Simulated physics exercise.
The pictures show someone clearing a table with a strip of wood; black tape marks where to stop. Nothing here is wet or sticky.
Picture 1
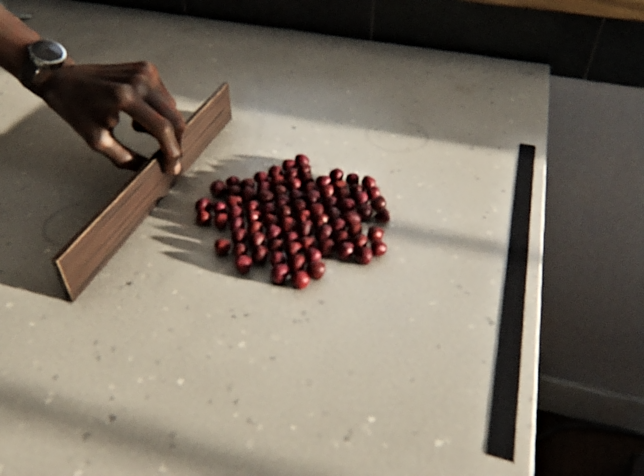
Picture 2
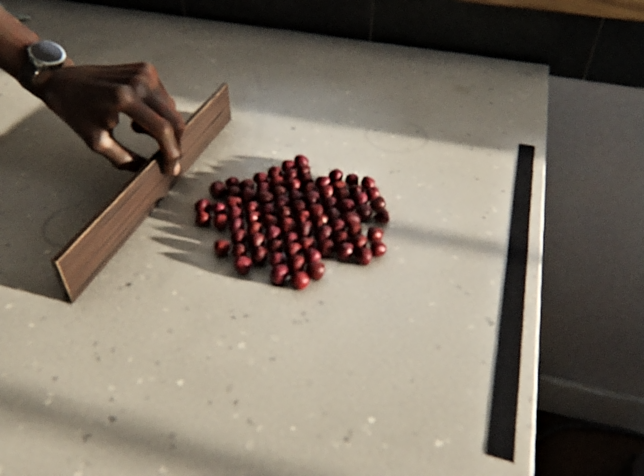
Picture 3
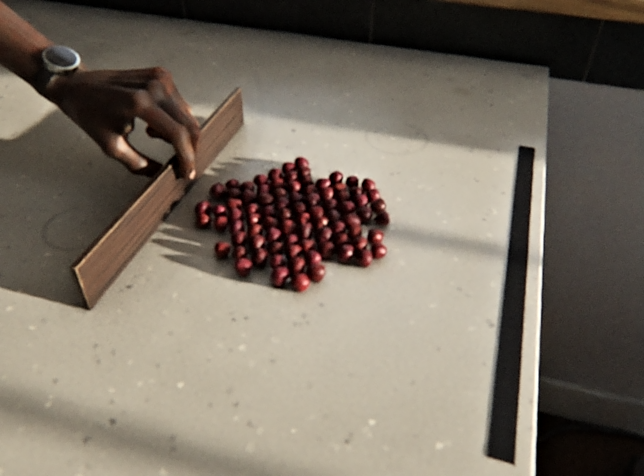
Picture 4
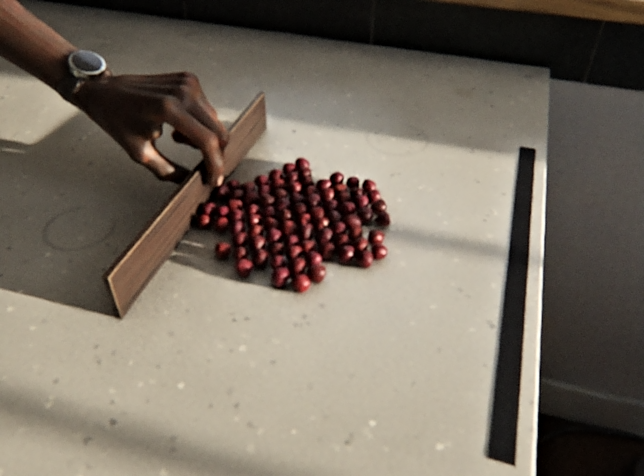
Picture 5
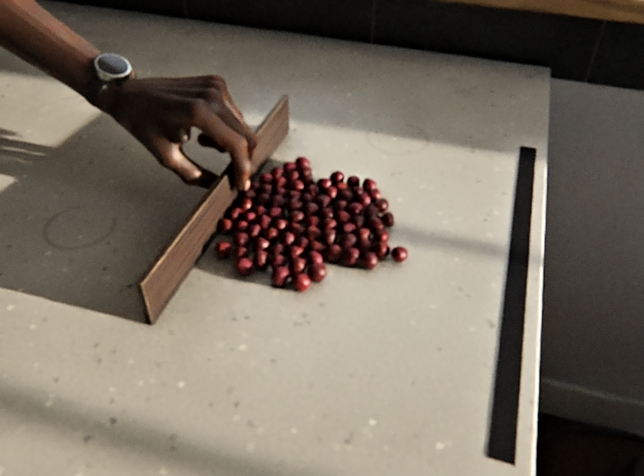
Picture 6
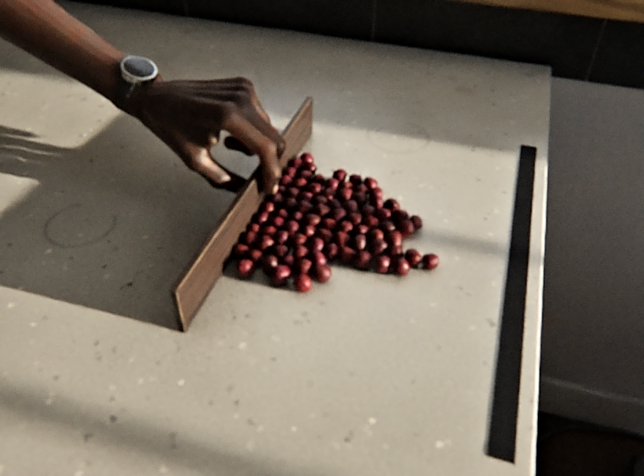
The clip opens with a hand holding a strip of wood still on a speckled table, left of a heap of small dark red fruit, with black tape near the right edge. The hand then slides the strip rightward until it meets the heap, pushing the fruit closer together and shifting some toward the right.
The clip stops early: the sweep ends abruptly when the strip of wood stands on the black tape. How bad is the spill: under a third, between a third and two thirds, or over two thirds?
The floor gets over two thirds.
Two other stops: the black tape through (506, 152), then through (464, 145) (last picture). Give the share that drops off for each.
Near 60 % and 10 %.
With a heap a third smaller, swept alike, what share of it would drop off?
Roughly 100 in a hundred.
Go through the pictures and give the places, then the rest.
Strip of wood at (78, 263), at rest; black tape at (527, 154), right by the edge; edge at (542, 271); the heap at (302, 218), dried cherries, in the first frame.
Strip of wood at (77, 264), at rest, in the second frame.
Strip of wood at (95, 271); the heap at (302, 221), in the third frame.
Strip of wood at (126, 279), in the fourth frame.
Strip of wood at (158, 285); the heap at (312, 223), about half pushed along, in the fifth frame.
Strip of wood at (190, 291); black tape at (528, 155); edge at (543, 273); the heap at (329, 226), most pushed along, in the sixth frame.
Soon after the last picture, strip of wood still moving, near (396, 200); heap all on the table, its front near (516, 276).
A little later, strip of wood stopped at the black tape; heap most over the edge.
Later still, strip of wood stopped at the black tape; heap nearly all over the edge.
At rest, strip of wood stopped at the black tape; heap nearly all over the edge.
